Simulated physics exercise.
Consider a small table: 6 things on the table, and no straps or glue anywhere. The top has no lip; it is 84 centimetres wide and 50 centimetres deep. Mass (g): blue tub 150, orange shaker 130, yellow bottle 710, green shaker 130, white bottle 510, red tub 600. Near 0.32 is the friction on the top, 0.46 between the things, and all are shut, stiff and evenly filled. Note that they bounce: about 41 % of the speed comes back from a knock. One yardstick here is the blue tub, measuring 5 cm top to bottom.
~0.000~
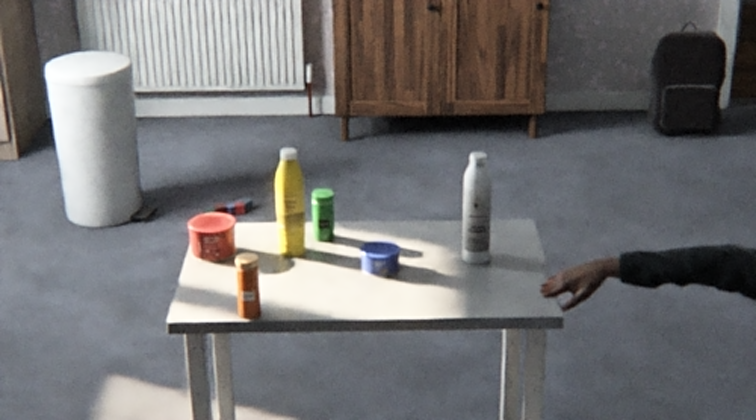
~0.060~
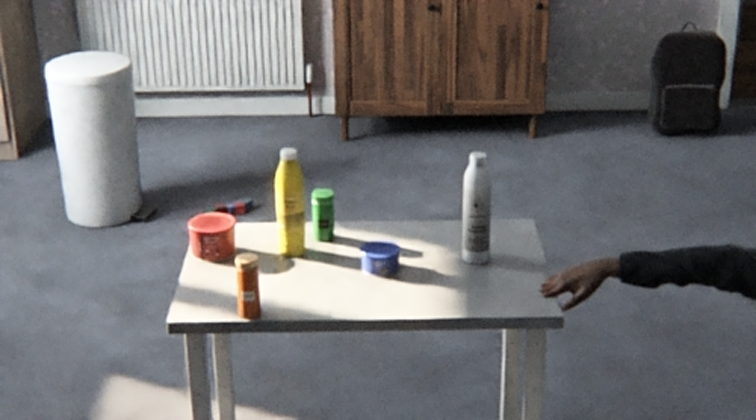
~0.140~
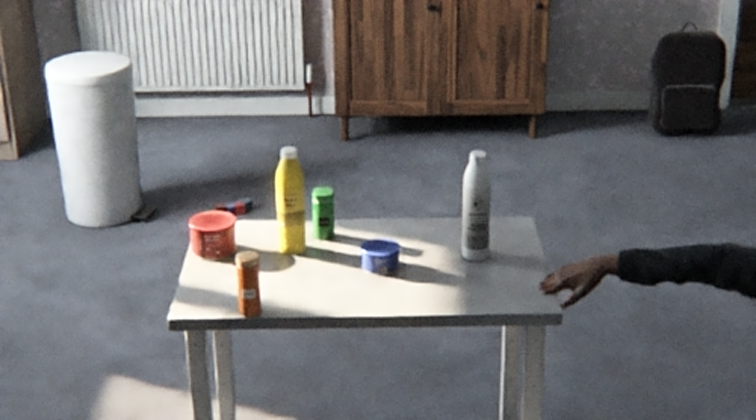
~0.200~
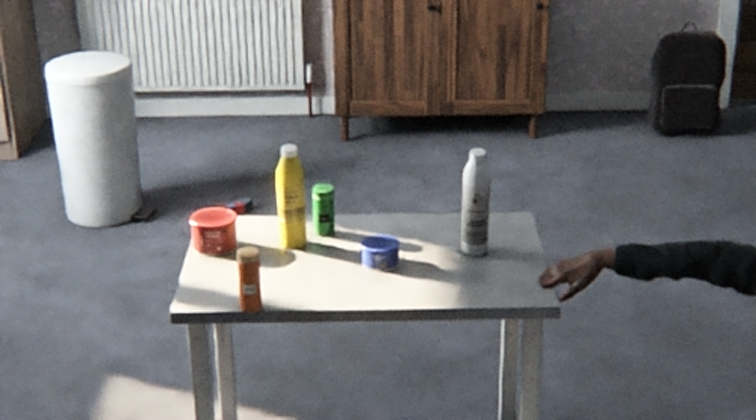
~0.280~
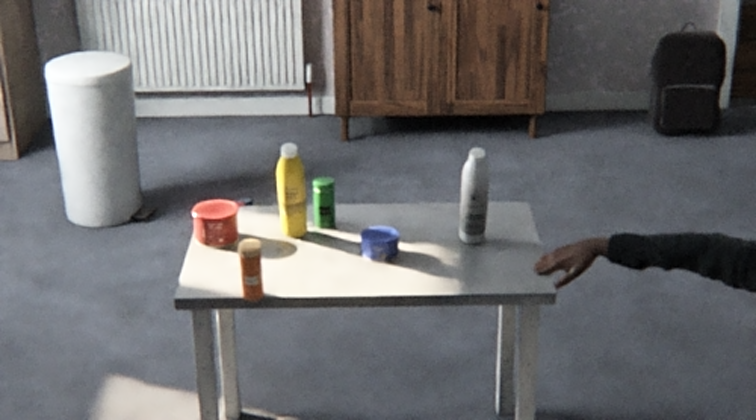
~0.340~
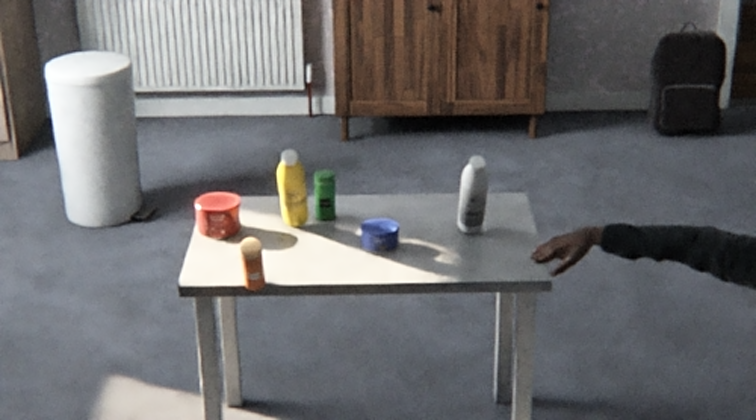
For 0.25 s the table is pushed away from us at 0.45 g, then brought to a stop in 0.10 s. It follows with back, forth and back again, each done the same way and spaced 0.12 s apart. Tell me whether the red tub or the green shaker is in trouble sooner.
Sooner in trouble is the latter of the two.
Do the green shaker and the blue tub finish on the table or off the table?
Green shaker: Out of bounds; blue tub: In bounds.
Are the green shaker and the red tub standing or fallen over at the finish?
In the last frame the green shaker does not stay up and the red tub remains up.
Around 0.64 s, table along by 17 cm; green shaker shifted 6 cm near (326, 180); red tub shifted 3 cm near (222, 204); white bottle on its side.
Around 0.94 s, green shaker now off the table; red tub shifted 4 cm near (215, 230); yellow bottle on its side.
Around 1.24 s, table along by 13 cm; red tub shifted 4 cm near (217, 222); white bottle on its side; yellow bottle on its side.
Around 1.74 s, table along by 4 cm; red tub shifted 8 cm near (218, 218); yellow bottle on its side; white bottle on its side.
Finally (2.5 s), off the table, orange shaker and green shaker; on their side or leaning hard on the table, yellow bottle and white bottle; not toppled but over 5 cm from the start, blue tub; red tub still in place (within 5 cm). Final places as that camera would see them, red tub near (214, 234). Red tub was never lost; green shaker went at 0.74 s.
